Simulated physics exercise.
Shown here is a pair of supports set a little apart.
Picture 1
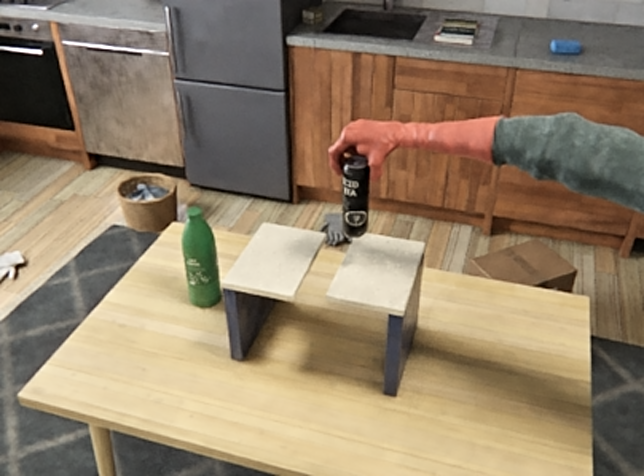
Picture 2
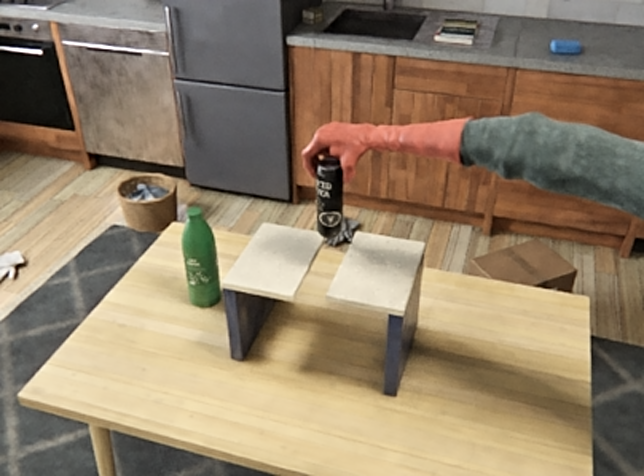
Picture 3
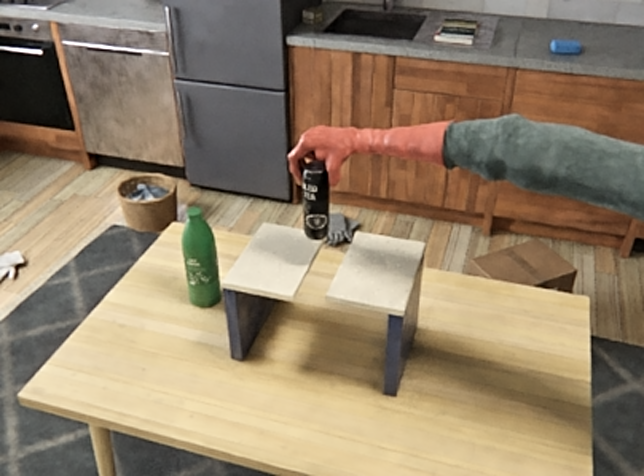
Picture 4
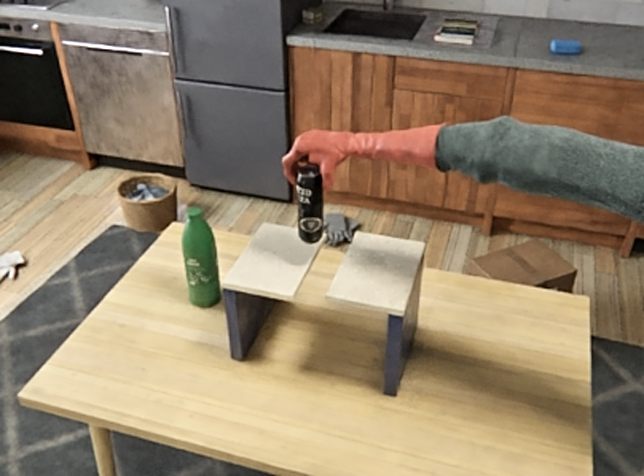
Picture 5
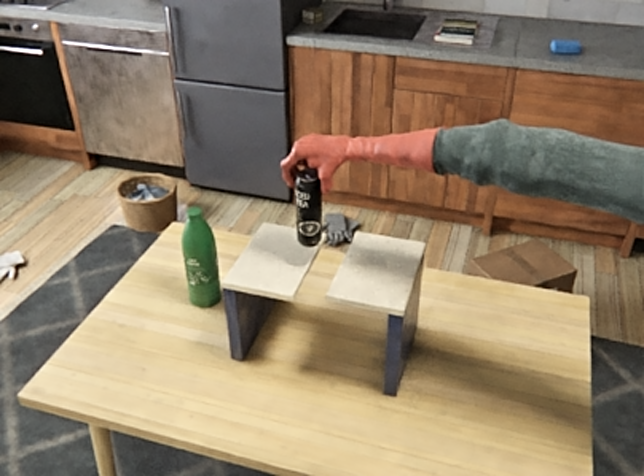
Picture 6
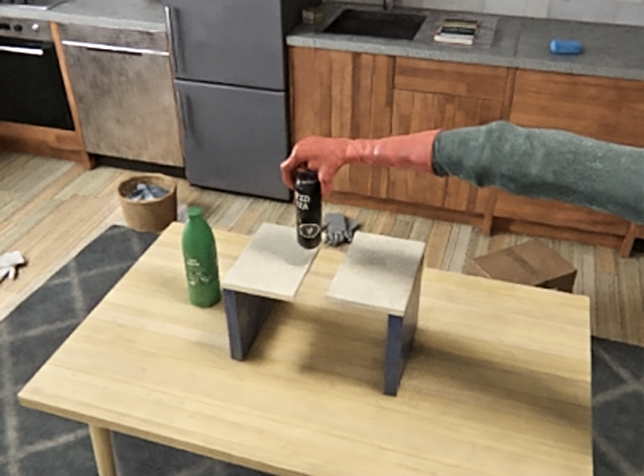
Red-gloved hand moving a black can leftward above two small supports on a wooden table, then holding it nearly still.
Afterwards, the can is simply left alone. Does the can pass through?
No.
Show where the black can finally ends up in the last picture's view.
It winds up at roughly (309, 231).
Then, 0.20 s on from there, black can shifted about its own width near (309, 231).
Then, 0.50 s on from there, black can resting near (309, 231).
In the end, moved from the start, black can; green bottle unmoved. At the end, from the last picture's camera, black can near (309, 231). The can stays on top.
